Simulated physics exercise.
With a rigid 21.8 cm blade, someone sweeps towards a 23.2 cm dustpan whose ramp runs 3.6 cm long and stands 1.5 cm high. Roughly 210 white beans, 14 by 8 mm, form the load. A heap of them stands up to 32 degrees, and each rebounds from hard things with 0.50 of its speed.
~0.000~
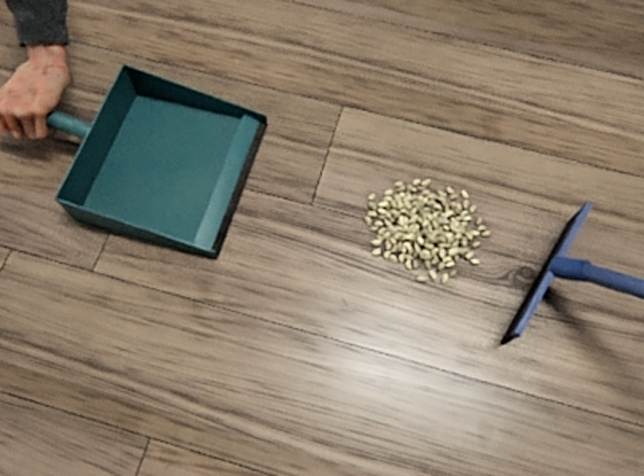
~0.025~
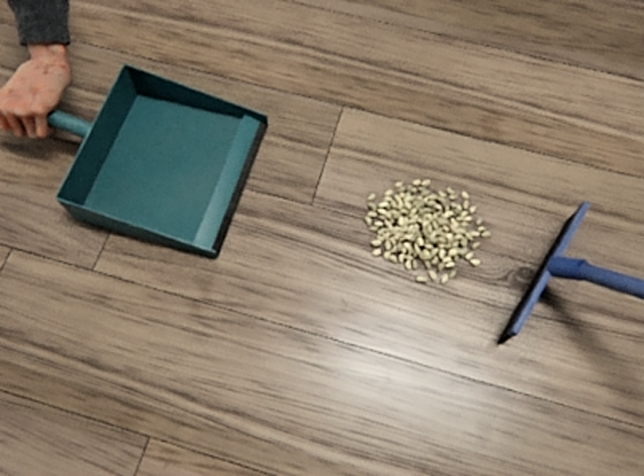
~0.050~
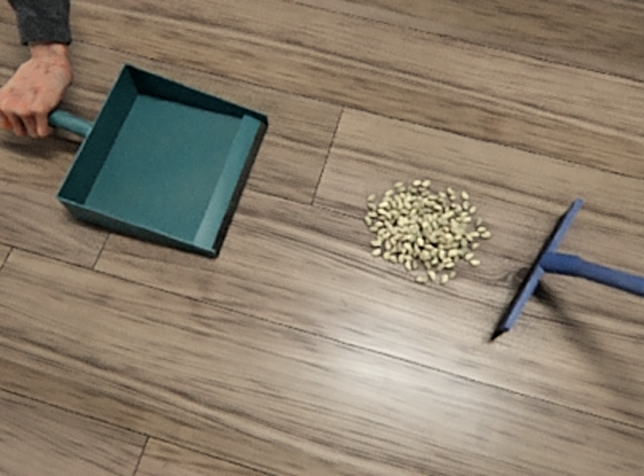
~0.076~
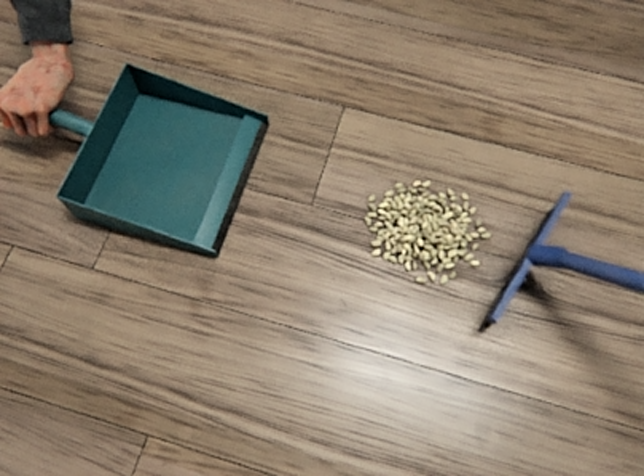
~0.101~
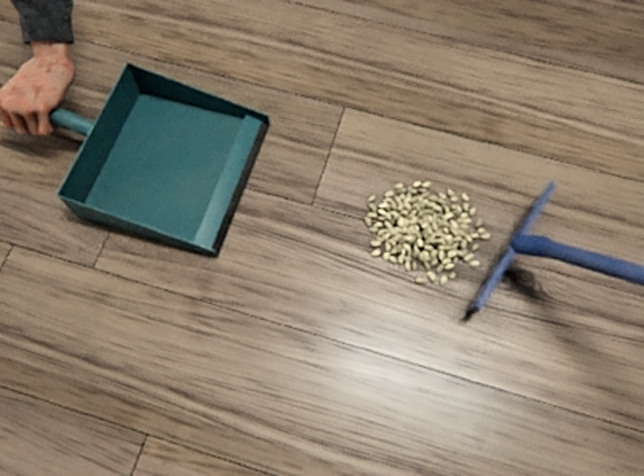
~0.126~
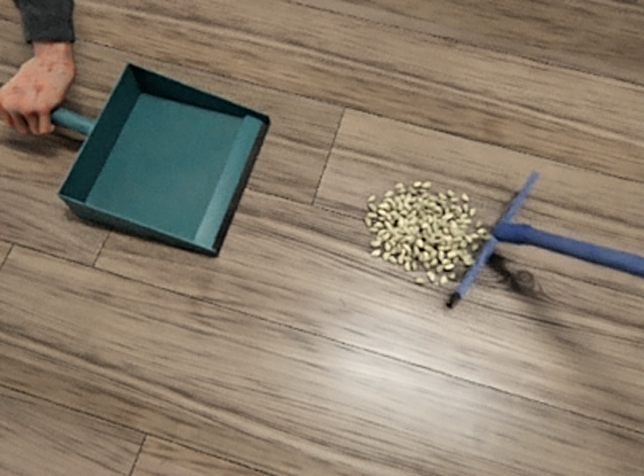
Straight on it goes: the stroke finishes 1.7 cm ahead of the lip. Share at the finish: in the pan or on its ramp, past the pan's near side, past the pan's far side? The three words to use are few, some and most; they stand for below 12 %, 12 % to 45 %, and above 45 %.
Pan: Some, near side: Few, far side: Most.
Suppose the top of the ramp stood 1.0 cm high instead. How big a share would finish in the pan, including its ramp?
In that case some 20 per cent.
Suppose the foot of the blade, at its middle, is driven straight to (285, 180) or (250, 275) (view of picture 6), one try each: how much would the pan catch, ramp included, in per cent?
Some 35 per cent on the first try, 10 per cent on the second.
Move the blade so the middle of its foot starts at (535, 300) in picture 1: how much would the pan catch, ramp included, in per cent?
The pan and its ramp would take some 20 per cent.
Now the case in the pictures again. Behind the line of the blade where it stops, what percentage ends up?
Around 15 per cent.
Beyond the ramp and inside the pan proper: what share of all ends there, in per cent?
Estimate: Close to 10 per cent of the total.
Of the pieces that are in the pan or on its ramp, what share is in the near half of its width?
I'd say near 10 per cent.
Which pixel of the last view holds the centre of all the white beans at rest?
Somewhere near (249, 118) in the last picture.
After 0.29 s, middle of the blade 20 cm from the lip; 0 % over the lip, far side 15 %, near side 0 %.
After 0.40 s, middle of the blade 9 cm from the lip; 0 % over the lip, far side 40 %, near side 0 %.
Then, at 0.63 s, middle of the blade 5 cm from the lip; 20 % over the lip, far side 50 %, near side 5 %.
At rest (2.9 s), pan 20 %, near side 5 %, far side 50 %, in front of the lip or behind the blade 25 %.
